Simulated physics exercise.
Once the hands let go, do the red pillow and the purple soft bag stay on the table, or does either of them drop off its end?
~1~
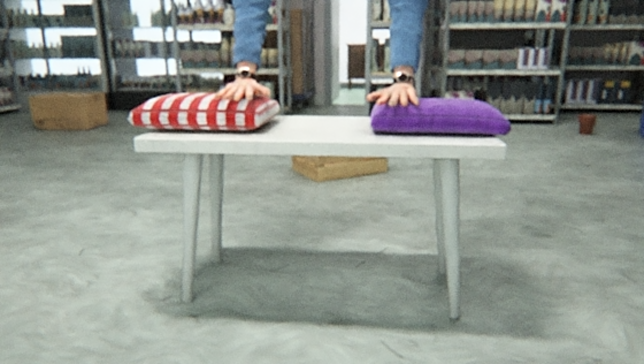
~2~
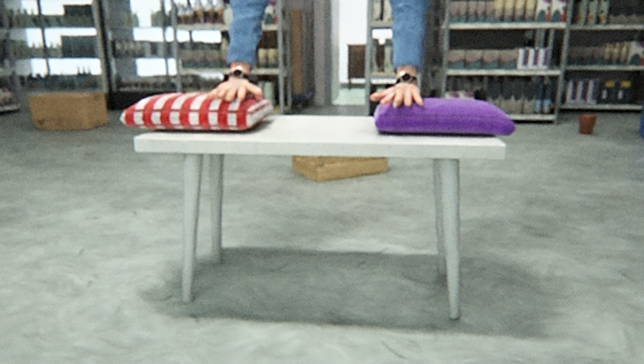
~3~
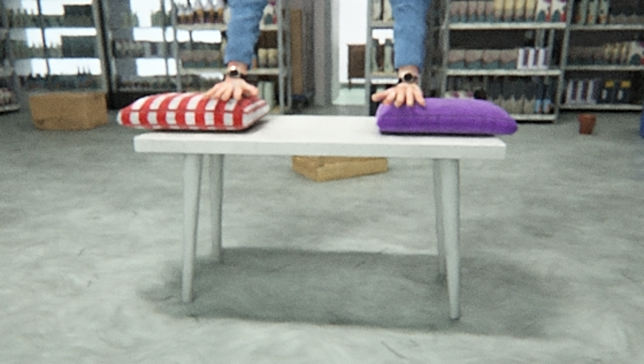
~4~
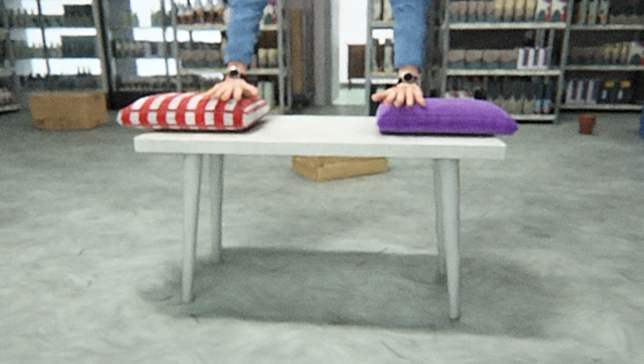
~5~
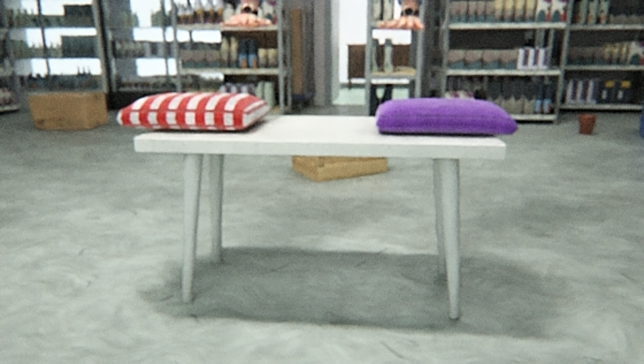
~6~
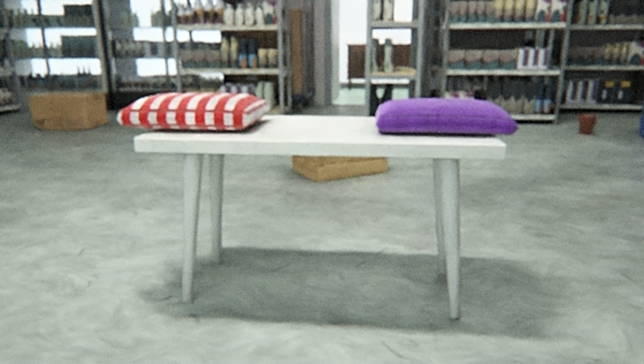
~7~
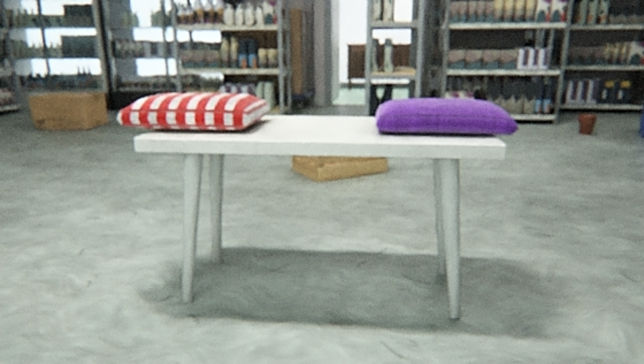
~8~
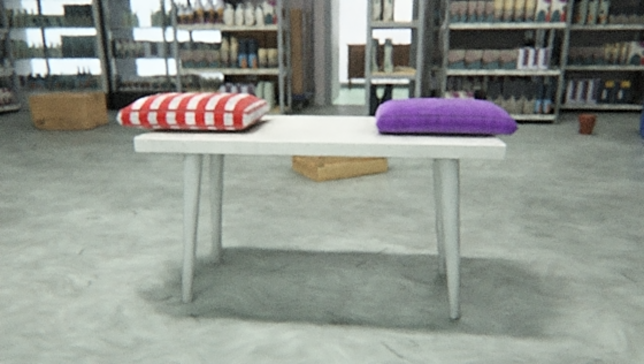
Both stay on the table. The red pillow holds its place at the left end and the purple soft bag remains on top at the right end.
